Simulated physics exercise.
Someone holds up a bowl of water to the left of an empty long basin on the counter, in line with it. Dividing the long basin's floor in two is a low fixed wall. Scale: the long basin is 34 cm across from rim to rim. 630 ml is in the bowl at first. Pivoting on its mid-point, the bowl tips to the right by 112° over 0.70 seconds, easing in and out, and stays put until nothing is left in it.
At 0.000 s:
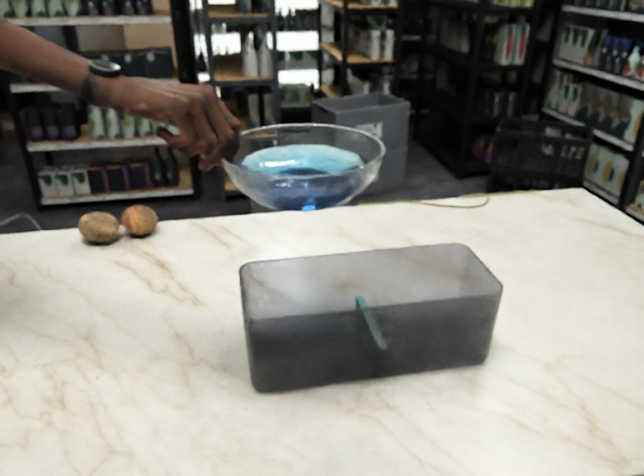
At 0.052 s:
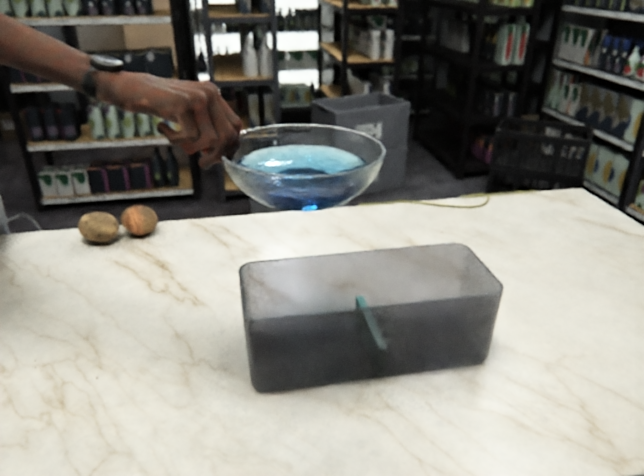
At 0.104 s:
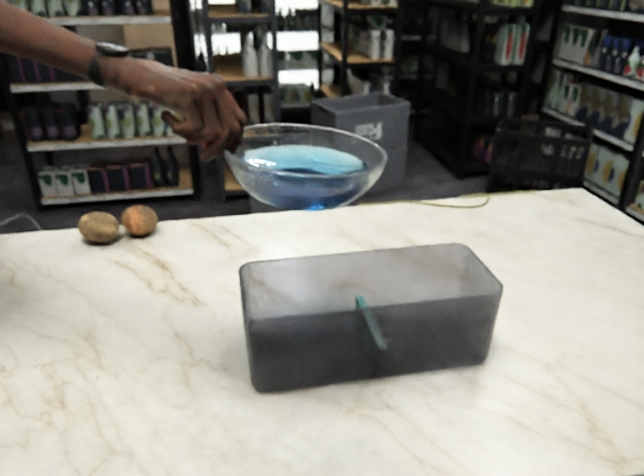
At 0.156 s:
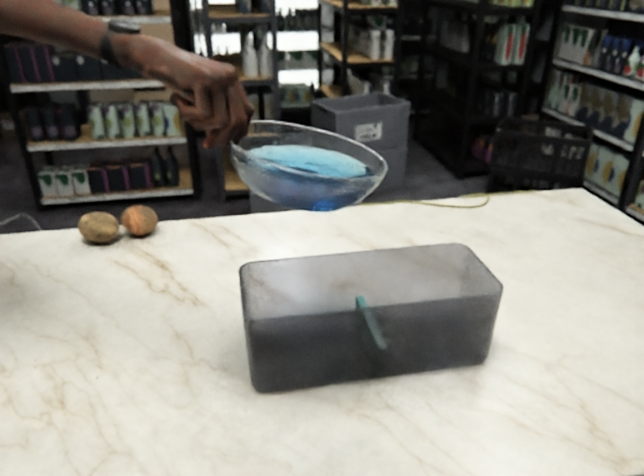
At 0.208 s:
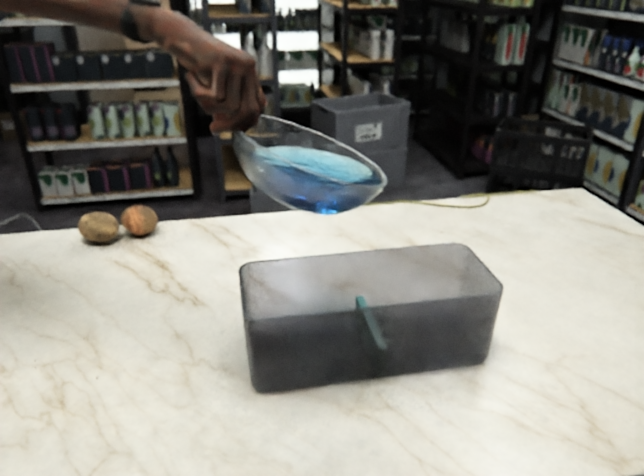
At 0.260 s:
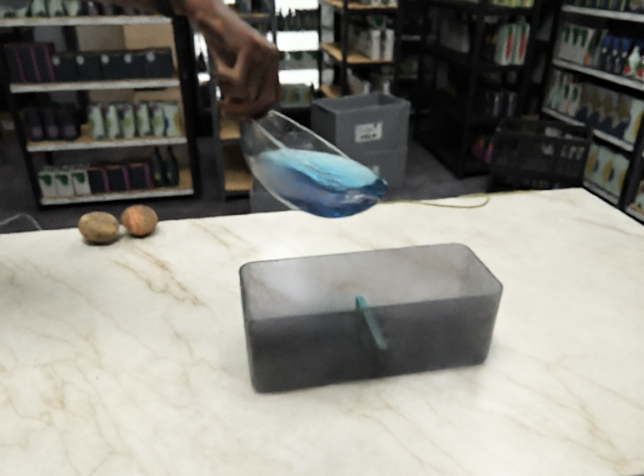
Glass bowl of blue water tilting steadily to the right in a person's hand, above a counter with an empty long basin.
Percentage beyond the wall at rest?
74 per cent.
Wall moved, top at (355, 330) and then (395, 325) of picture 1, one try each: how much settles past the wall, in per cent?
The first try gives 75 percent and the second 50 percent.
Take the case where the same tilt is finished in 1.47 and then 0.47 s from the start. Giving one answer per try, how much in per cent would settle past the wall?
In order, 90 and 70 per cent.
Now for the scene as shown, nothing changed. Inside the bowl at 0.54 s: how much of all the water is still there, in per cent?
0 %.
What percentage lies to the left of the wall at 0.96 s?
Roughly 20 in a hundred.
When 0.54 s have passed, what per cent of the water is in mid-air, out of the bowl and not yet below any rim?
Near 22 per cent of it all.
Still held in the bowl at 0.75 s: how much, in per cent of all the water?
Around 0 in a hundred.
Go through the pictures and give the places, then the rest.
In the first frame, it leans 0°; its right rim is at (381, 144); the water meets the walls at (231, 170) and (370, 161); the long basin's rim runs from (241, 291) to (484, 266); the wall's top is at (370, 321).
In the second frame, it leans 2°; its right rim is at (381, 146); the water meets the walls at (231, 169) and (370, 162).
In the third frame, it leans 6°; its right rim is at (382, 152); the water meets the walls at (231, 165) and (371, 164).
In the fourth frame, it leans 13°; its right rim is at (383, 162); the water meets the walls at (235, 161) and (372, 168).
In the fifth frame, it leans 23°; its right rim is at (382, 174); the water meets the walls at (242, 160) and (374, 172).
In the sixth frame, it leans 34°; its right rim is at (378, 189); the water meets the walls at (251, 162) and (370, 175); 3 per cent is over the edge.
By 0.54 s the tilt is 98° and 0 per cent is still to pour, 1 is left of the wall and 77 right of it.
By 0.75 s the tilt is 112° and 0 per cent is still to pour, 16 is left of the wall and 67 right of it.
By 0.96 s the tilt is 112° and 0 per cent is still to pour, 21 is left of the wall and 75 right of it.
By 1.20 s the tilt is 112° and 0 per cent is still to pour, 22 is left of the wall and 74 right of it.
At rest 22 per cent lies left of the wall, 74 right of it and 4 outside.
